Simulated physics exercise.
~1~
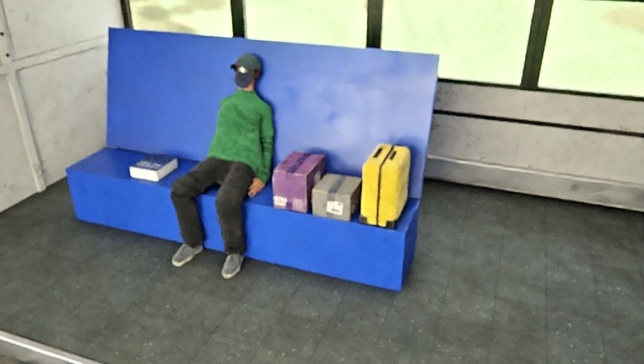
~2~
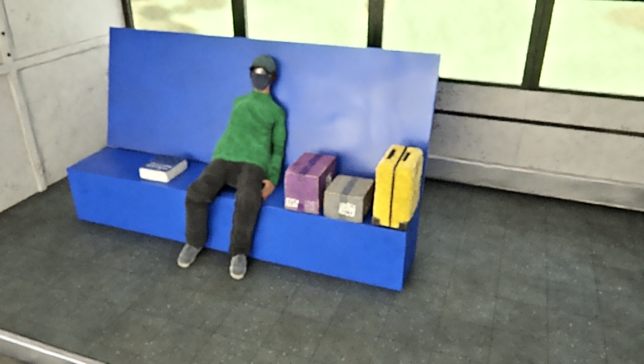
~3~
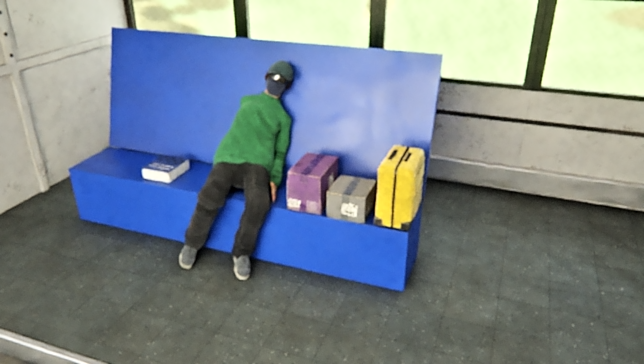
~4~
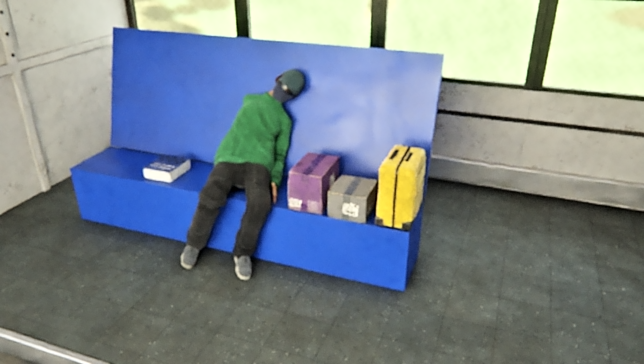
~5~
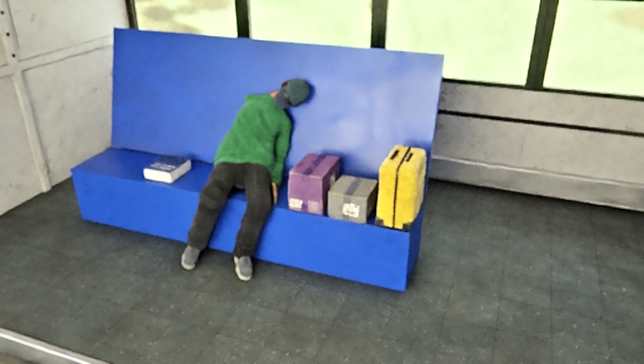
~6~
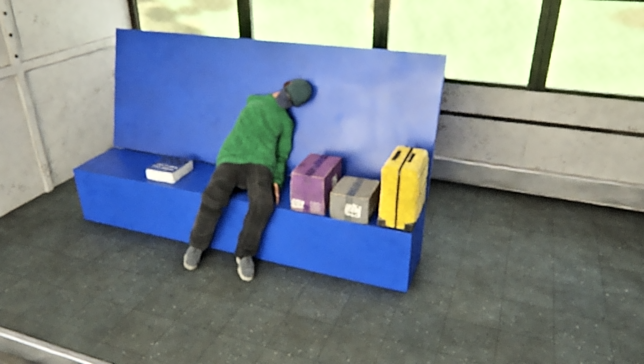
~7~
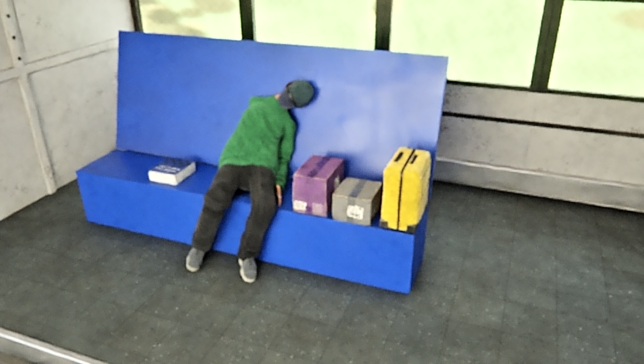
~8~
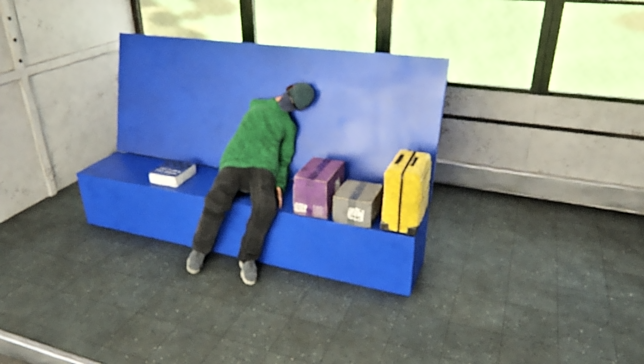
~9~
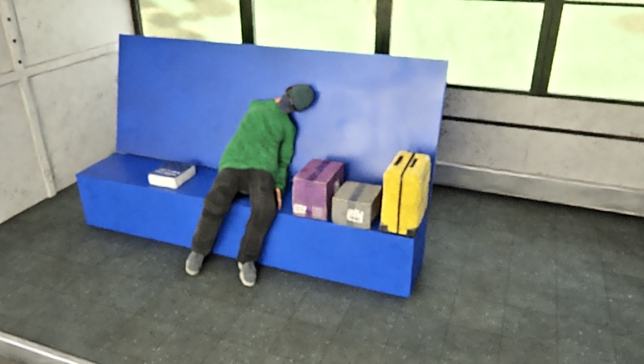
A passenger in a green top, dark trousers and a dark cap sits slumped on a long blue bench inside a carriage, seen from the front and slightly above. A pale book-like item with a blue cover lies to the left, while a purple holdall, a grey carton and an upright yellow case stand in a row to the right. The passenger's head and upper body sag to the right, and the luggage shifts slightly the same way. The head then droops further onto the right shoulder. Finally the passenger stays leaning, hips on the seat, and everything remains on the bench.
